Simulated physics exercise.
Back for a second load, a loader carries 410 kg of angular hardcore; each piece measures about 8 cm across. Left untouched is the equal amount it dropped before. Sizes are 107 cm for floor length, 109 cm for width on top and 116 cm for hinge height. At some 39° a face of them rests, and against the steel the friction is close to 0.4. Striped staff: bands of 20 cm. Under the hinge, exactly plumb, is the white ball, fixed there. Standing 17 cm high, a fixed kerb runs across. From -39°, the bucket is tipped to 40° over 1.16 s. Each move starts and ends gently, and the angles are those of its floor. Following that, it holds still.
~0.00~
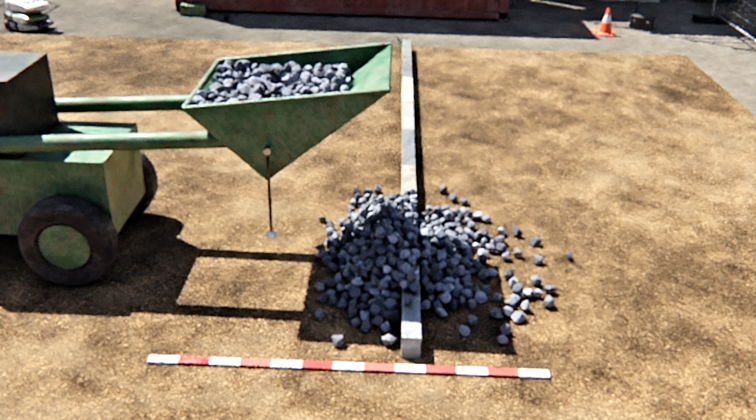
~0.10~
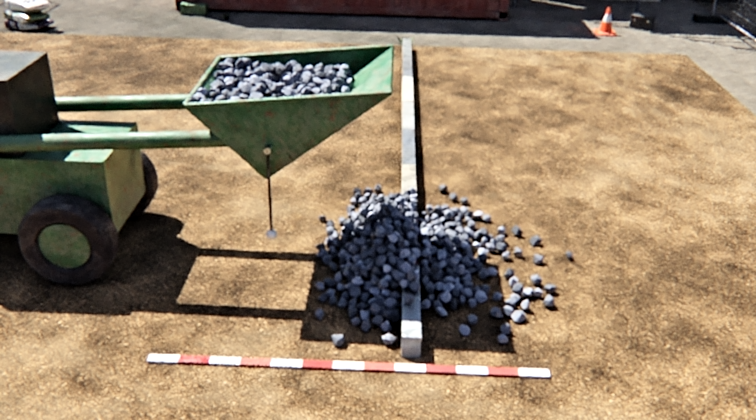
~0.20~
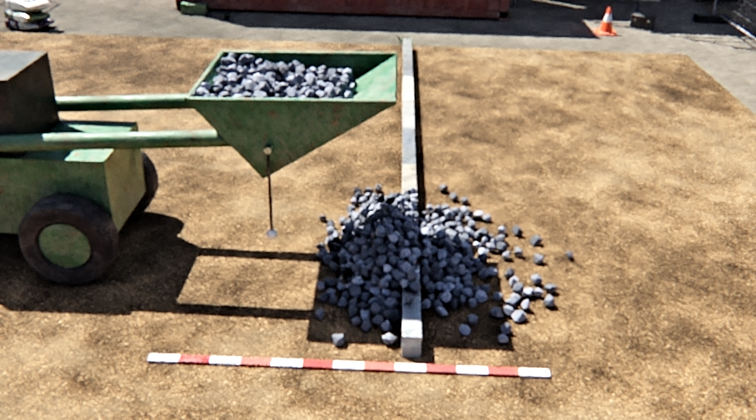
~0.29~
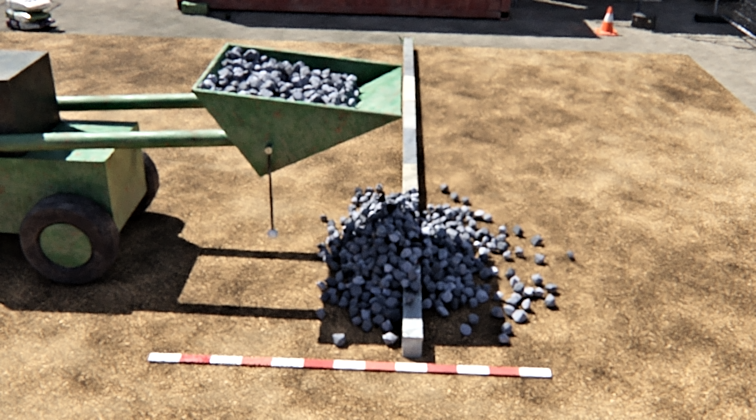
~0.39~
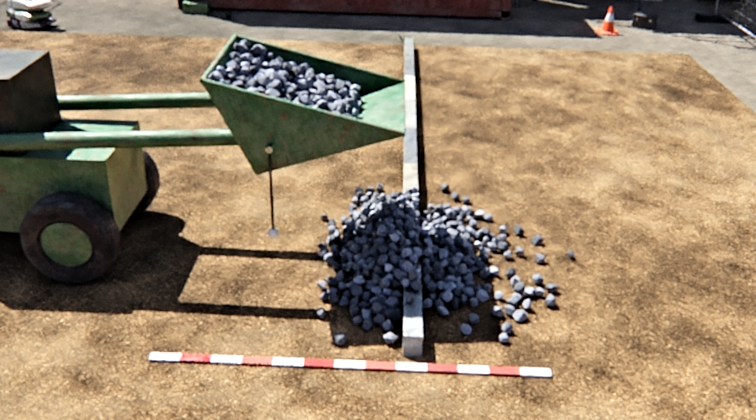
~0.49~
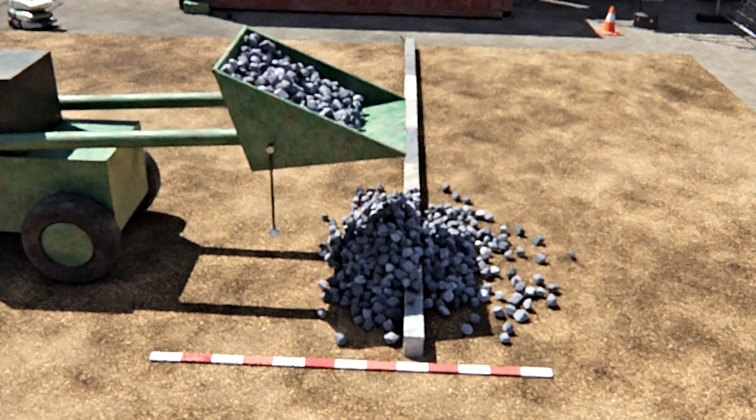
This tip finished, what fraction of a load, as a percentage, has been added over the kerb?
About 37 per cent of a load.
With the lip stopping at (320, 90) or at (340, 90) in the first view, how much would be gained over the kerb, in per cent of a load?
Roughly 0 and 5 per cent, in that order.
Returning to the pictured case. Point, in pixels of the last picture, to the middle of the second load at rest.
Roughly pixel (397, 237) in the last view.
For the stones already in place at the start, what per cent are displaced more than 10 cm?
5 %.
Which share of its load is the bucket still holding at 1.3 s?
It still holds about 85 per cent.
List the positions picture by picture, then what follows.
In the first picture, the bucket is at -39°, its lip at (389, 90); the top of the load is at (310, 73). The earlier load is highest near (391, 217), 34 cm above ground level, 68 % on this side of the kerb, 32 % over the kerb.
The second picture shows lip at (391, 93), floor tilted -37°, highest stones at (301, 73); the stones move at 0.1 m/s on average.
The third picture shows lip at (396, 102), floor tilted -33°, highest stones at (256, 69); the stones move at 0.3 m/s on average.
The fourth picture shows lip at (401, 117), floor tilted -26°, highest stones at (241, 61); the stones move at 0.4 m/s on average.
In the fifth picture, the bucket is at -18°, its lip at (405, 134); the top of the load is at (243, 55); the stones move at 0.4 m/s on average.
The sixth picture shows lip at (406, 155), floor tilted -9°, highest stones at (253, 49); the stones move at 0.5 m/s on average.
After 0.9 s the floor is at 28°; in per cent of one load, 100 in the bucket, 68 on this side of the kerb, 32 over the kerb; the foremost stones are at (544, 267).
After 1.3 s the floor is at 40°; in per cent of one load, 83 in the bucket, 84 on this side of the kerb, 32 over the kerb; the foremost stones are at (544, 267).
After 1.6 s the floor is at 40°; in per cent of one load, 35 in the bucket, 117 on this side of the kerb, 48 over the kerb; the foremost stones are at (544, 267).
After 4.3 s the floor is at 40°; in per cent of one load, 9 in the bucket, 121 on this side of the kerb, 70 over the kerb; the foremost stones are at (555, 258). Net gain over the kerb, 37.
